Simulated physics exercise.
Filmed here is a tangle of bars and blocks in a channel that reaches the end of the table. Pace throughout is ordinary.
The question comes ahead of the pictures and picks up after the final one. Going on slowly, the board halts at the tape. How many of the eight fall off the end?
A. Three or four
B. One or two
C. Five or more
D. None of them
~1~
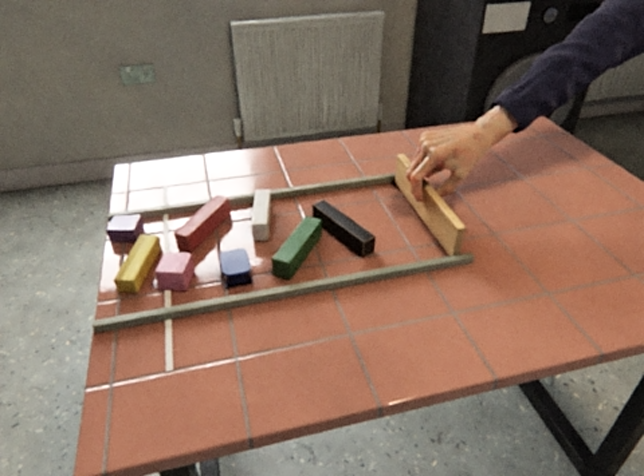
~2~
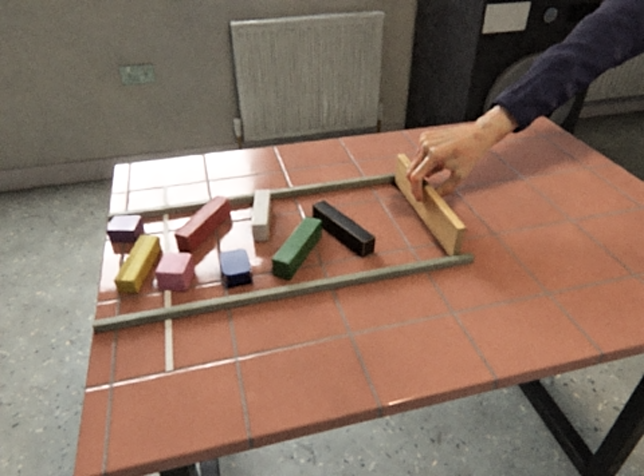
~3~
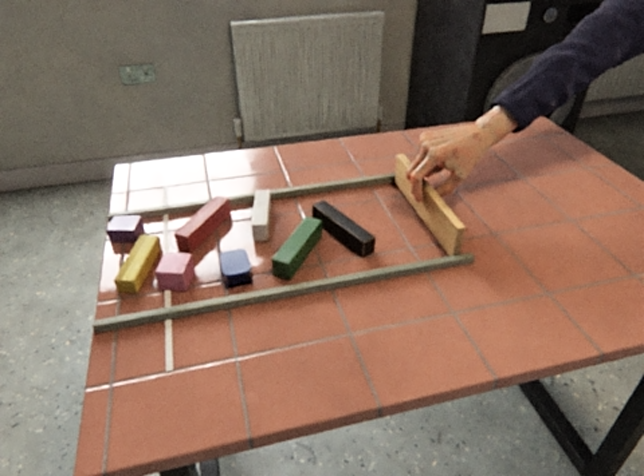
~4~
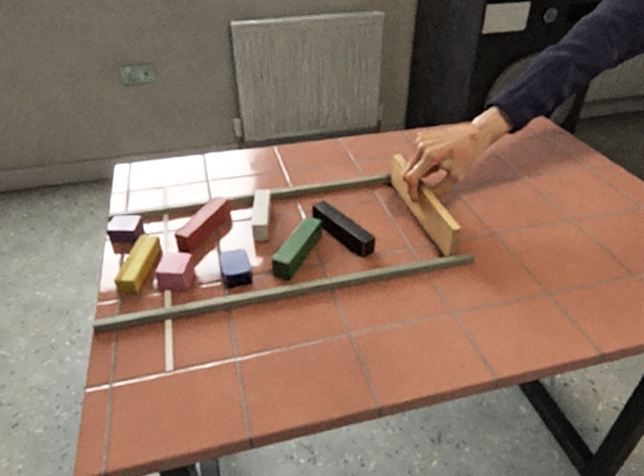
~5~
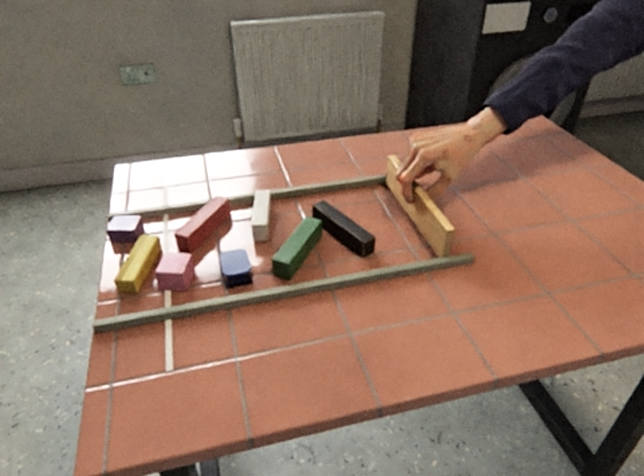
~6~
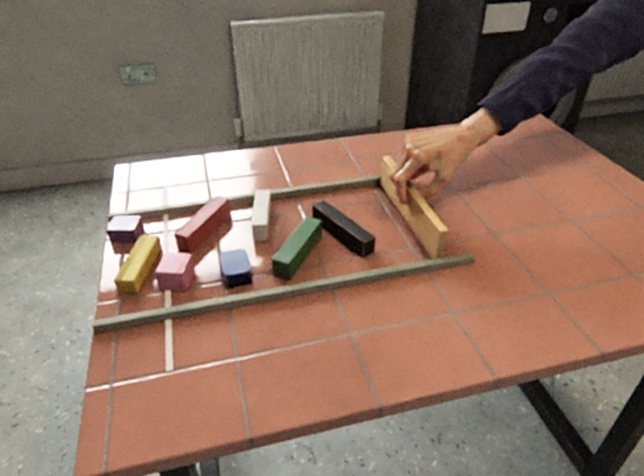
The answer is B.
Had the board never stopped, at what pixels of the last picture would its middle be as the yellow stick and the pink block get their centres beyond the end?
Its middle is around (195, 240) and around (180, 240).
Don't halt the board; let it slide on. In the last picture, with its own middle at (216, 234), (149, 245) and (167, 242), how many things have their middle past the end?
Going through the three positions, you'd get 0, 4 and 2.
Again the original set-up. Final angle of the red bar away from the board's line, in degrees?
Roughly 35°.
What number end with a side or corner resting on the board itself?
All in all, 2.
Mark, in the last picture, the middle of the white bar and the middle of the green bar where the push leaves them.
The white bar finishes at (140, 232); the green bar finishes at (137, 276).
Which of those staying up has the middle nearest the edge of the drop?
It is the purple block.
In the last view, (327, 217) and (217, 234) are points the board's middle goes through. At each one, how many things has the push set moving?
First 2, after that 7.
Soon after, none off yet; purple block at rest near (126, 229); yellow stick at rest near (139, 263); pink block at rest near (176, 272).
In the end, the number that fall off is one or two; gone, pink block and yellow stick.
